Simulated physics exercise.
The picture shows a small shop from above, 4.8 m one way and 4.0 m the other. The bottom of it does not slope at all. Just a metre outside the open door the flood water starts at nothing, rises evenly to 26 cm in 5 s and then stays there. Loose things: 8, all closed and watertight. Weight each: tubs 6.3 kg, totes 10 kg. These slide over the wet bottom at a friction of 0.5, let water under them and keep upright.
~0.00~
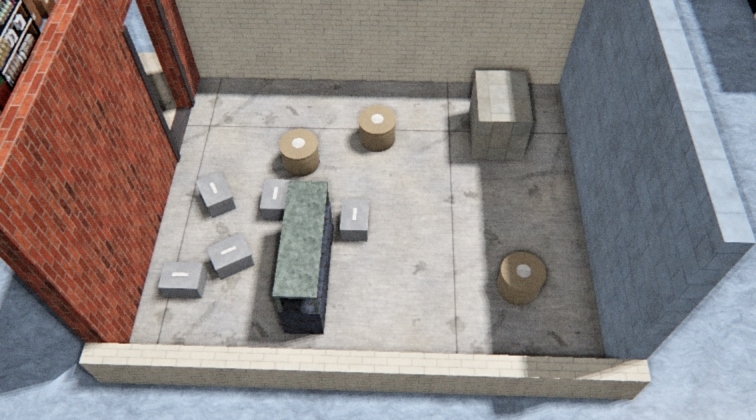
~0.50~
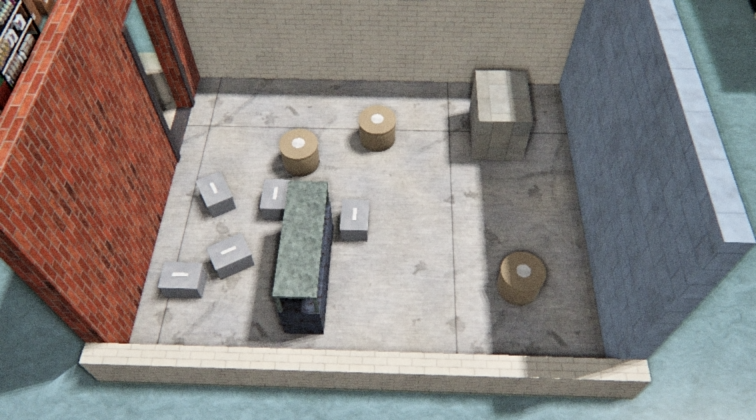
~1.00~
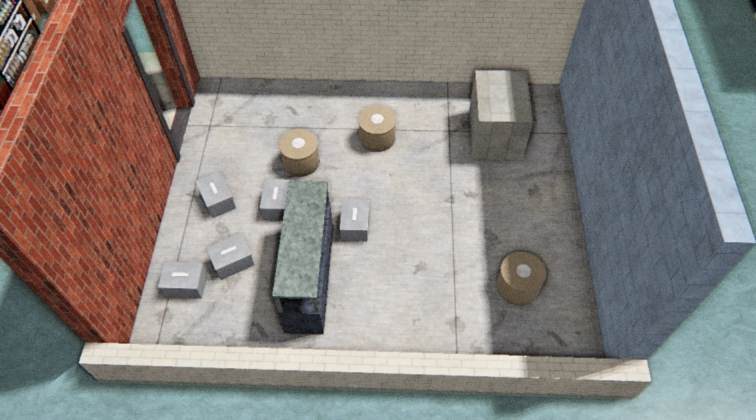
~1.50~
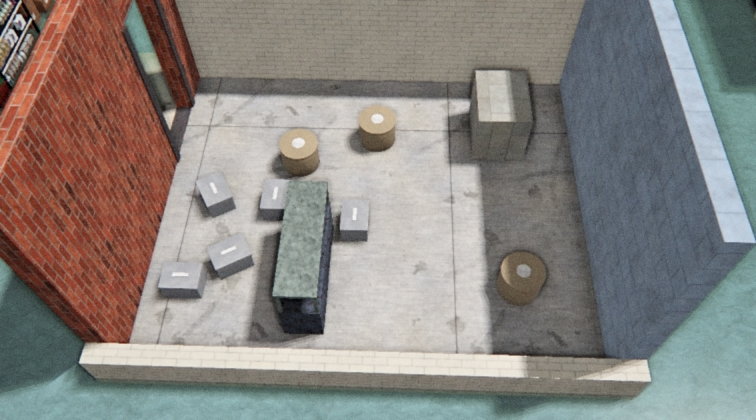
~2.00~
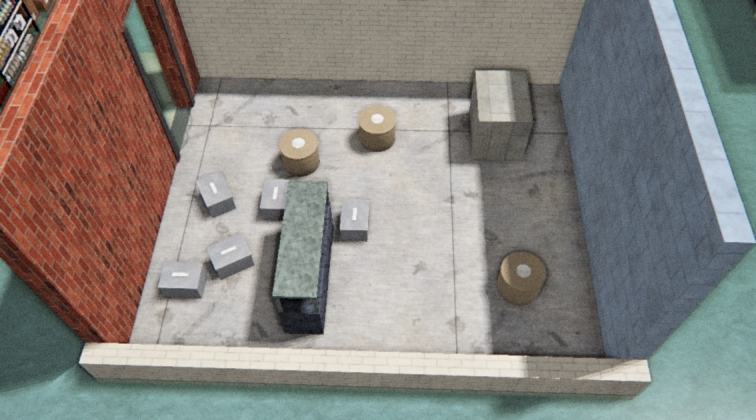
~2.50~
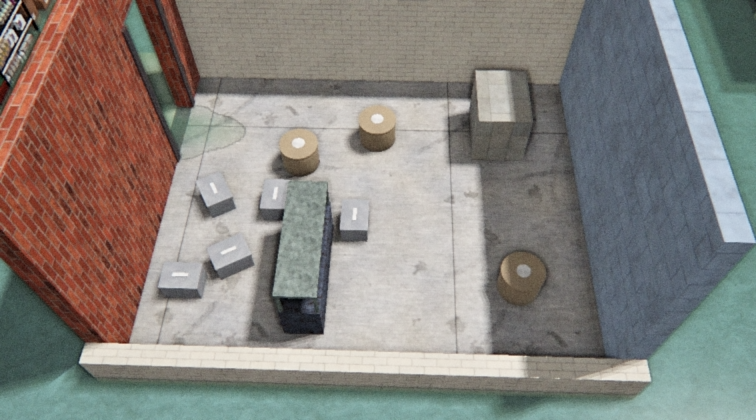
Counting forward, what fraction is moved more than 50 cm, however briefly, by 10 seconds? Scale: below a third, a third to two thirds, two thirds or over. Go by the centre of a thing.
On that scale, a third to two thirds.
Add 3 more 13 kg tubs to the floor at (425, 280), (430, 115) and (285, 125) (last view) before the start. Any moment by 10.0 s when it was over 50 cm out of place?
Result, in listed order: Not exceeded / exceeded / exceeded.
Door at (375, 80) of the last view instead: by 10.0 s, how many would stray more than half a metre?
In that case the number is 5.
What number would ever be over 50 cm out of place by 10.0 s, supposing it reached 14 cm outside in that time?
Count: 2.
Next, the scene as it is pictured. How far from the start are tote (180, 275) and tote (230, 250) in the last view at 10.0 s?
First 0 cm, then 0 cm.
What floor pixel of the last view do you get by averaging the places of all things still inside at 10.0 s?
It works out to somewhere near (349, 272) on the floor.
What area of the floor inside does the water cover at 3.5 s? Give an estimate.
Roughly 2.5 m2.
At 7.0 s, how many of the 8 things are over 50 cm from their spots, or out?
Tally: 2.
After 3.5 s 0 of 8 are over 50 cm from their spots; 0 afloat.
After 4.5 s 0 of 8 are over 50 cm from their spots; 0 afloat.
After 7.0 s 2 of 8 are over 50 cm from their spots; 1 afloat.
After 10.0 s 3 of 8 are over 50 cm from their spots, and 3 have been at some point; 3 afloat.
